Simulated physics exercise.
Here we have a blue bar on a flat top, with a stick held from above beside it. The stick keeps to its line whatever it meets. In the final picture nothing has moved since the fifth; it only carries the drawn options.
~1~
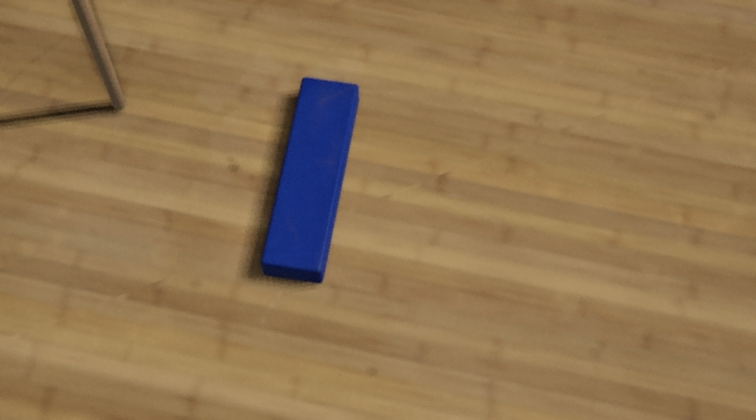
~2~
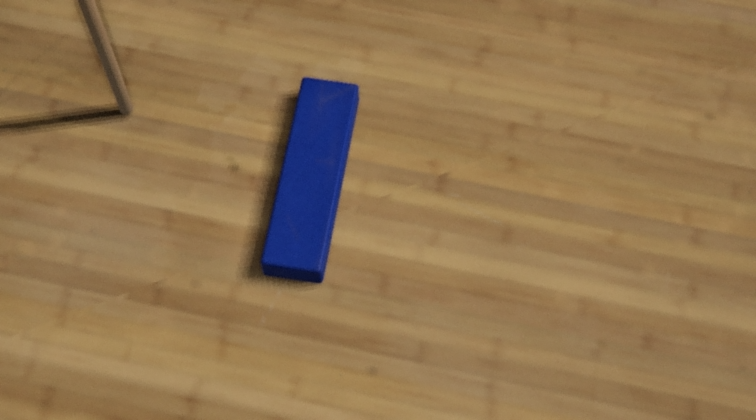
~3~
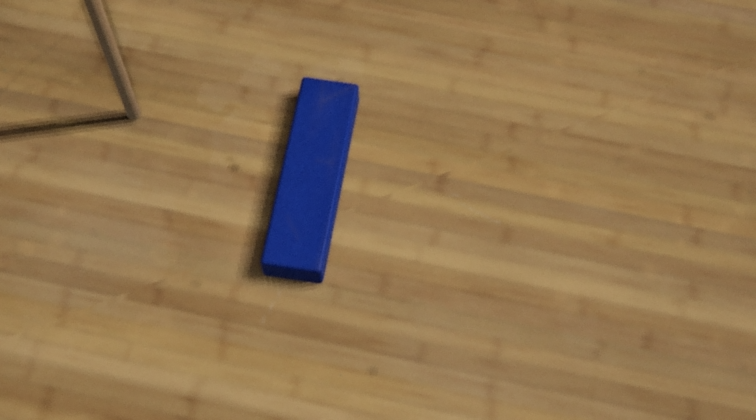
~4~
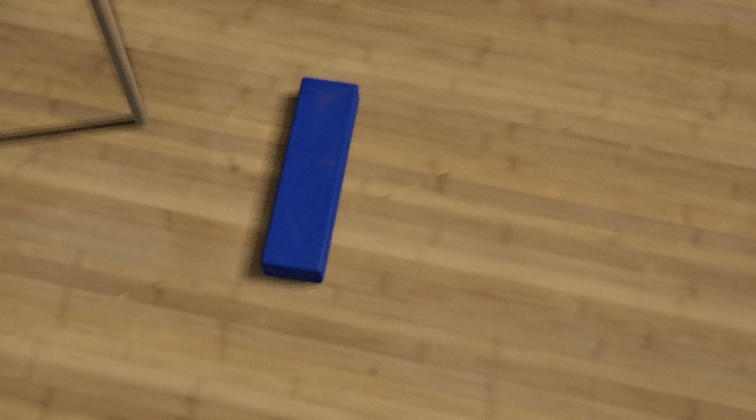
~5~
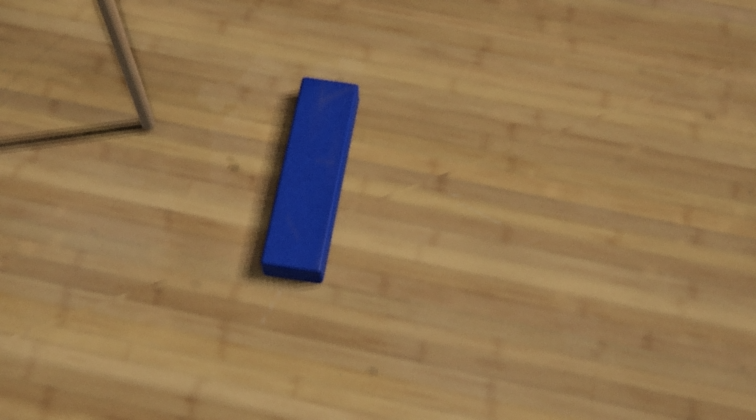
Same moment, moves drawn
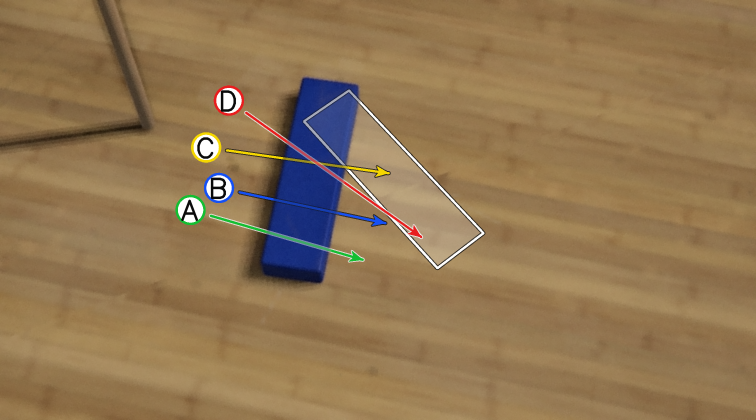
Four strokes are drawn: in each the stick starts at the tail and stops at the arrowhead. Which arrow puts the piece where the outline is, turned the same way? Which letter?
It ends in the outline with B.
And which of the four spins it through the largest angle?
That is D.
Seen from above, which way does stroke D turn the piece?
Clockwise.
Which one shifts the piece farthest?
Stroke D.
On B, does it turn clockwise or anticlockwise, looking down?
On that stroke, anticlockwise.
On the marked copy, A from (211, 216) to (363, 260); B from (240, 192) to (386, 223); C from (227, 150) to (389, 173); D from (246, 113) to (421, 237).
Taking B. A third of the way, foot of the stick (292, 204), piece (329, 170).
Two thirds of the way, foot of the stick (345, 216), piece (369, 169).
When it is over, foot of the stick (386, 224), piece (390, 163); it fills the outline.
As for the rest, A leaves the piece out of the outline, at (361, 170); C leaves the piece out of the outline, at (385, 201); D leaves the piece out of the outline, at (402, 262).
